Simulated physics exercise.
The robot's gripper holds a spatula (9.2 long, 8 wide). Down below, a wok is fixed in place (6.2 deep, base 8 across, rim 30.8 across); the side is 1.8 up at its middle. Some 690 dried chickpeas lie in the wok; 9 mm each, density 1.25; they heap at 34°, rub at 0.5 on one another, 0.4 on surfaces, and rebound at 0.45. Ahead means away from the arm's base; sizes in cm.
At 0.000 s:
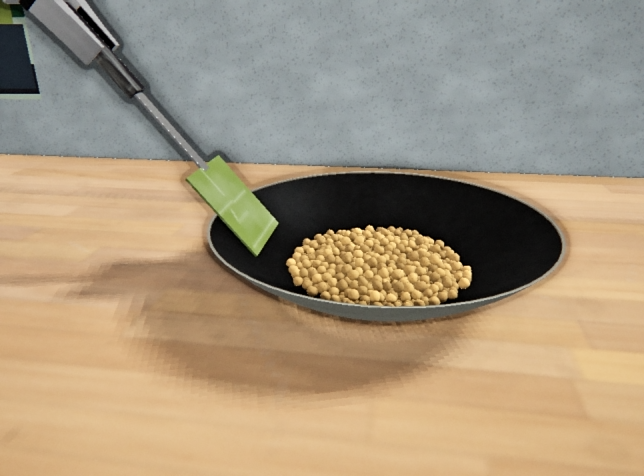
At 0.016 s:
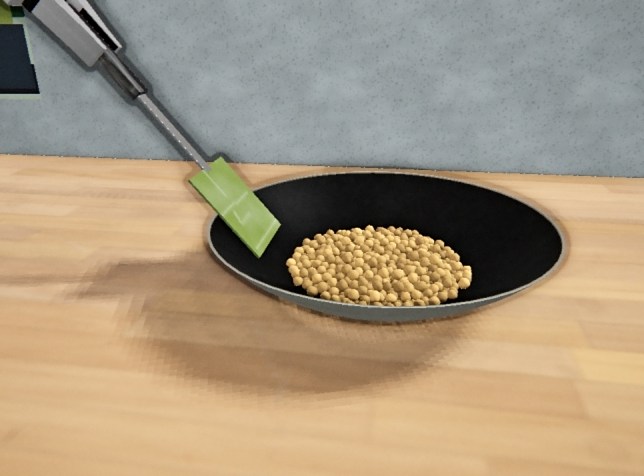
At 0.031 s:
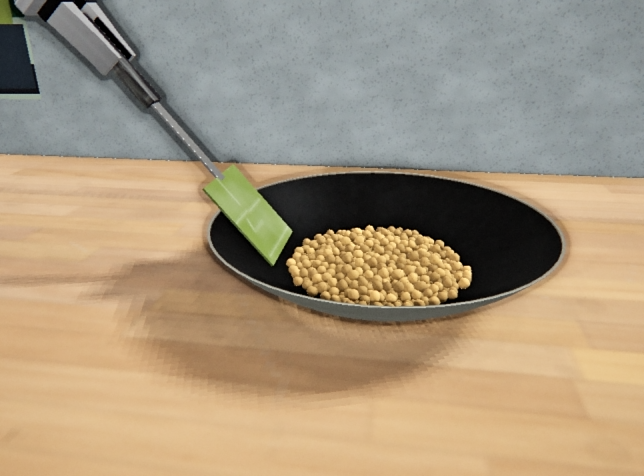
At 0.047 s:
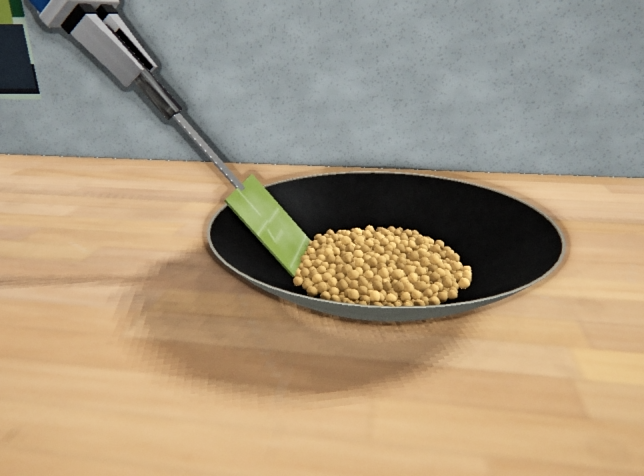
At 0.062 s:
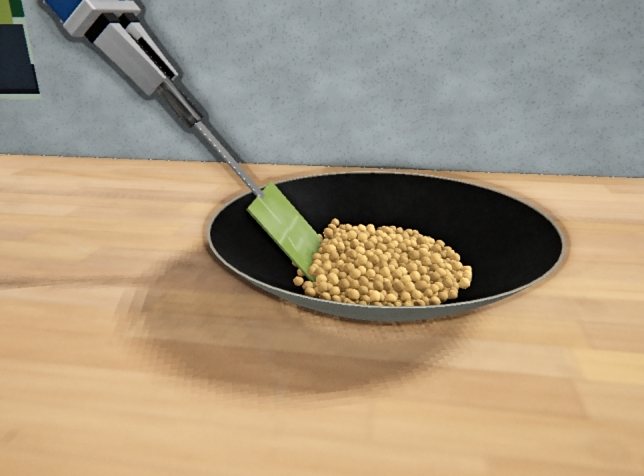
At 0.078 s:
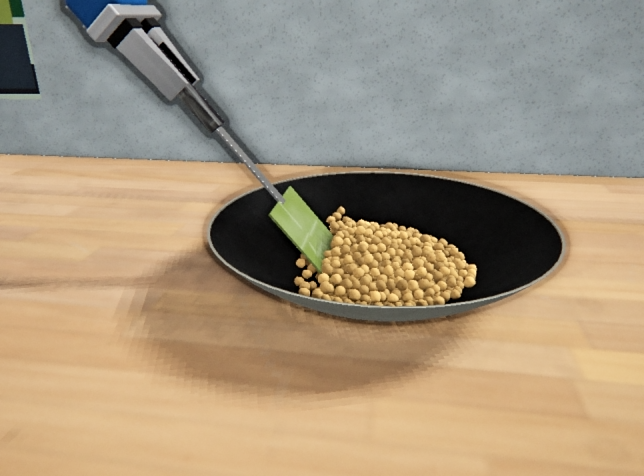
At the start, a robot arm holds a green spatula at the left side of a black wok, beside a low heap of dried chickpeas. The spatula slides right and slightly down into the heap, then pushes it, bunching chickpeas higher while a few loose ones trail behind the blade.
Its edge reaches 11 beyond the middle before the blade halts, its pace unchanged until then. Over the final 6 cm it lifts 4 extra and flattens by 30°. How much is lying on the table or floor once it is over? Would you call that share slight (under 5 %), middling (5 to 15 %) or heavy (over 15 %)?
It is heavy.
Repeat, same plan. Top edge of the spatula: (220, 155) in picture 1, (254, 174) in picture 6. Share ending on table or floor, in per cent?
Around 10 per cent finishes on the table or floor.
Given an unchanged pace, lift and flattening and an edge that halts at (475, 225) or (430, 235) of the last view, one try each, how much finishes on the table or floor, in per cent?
Estimates, in order: 25 % and 10 %.
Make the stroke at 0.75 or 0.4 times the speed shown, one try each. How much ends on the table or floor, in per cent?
25 and 5 %.
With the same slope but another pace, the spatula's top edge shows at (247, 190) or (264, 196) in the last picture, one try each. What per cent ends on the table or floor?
Close to 20 per cent in the first try and close to 30 per cent in the second.
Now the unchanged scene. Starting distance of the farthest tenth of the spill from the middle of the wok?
Roughly 85 cm.
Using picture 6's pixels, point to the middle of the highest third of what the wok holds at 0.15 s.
It is centred close to (449, 238).
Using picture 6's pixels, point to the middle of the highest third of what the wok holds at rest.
Close to pixel (466, 259).
After 0.12 s, sloping 50°, highest piece 6 above the table; 686 in the wok.
After 0.15 s, sloping 44°, highest piece 7 above the table; 686 in the wok.
After 0.37 s, sloping 20°, highest piece 16 above the table; 420 in the wok, 71 on the table or floor, 195 on the blade or in flight.
After 1.42 s, sloping 20°, highest piece 5 above the table; 419 in the wok, 267 on the table or floor.
At rest, 419 in the wok, 267 on the table or floor. That is 39 % on the table or floor.
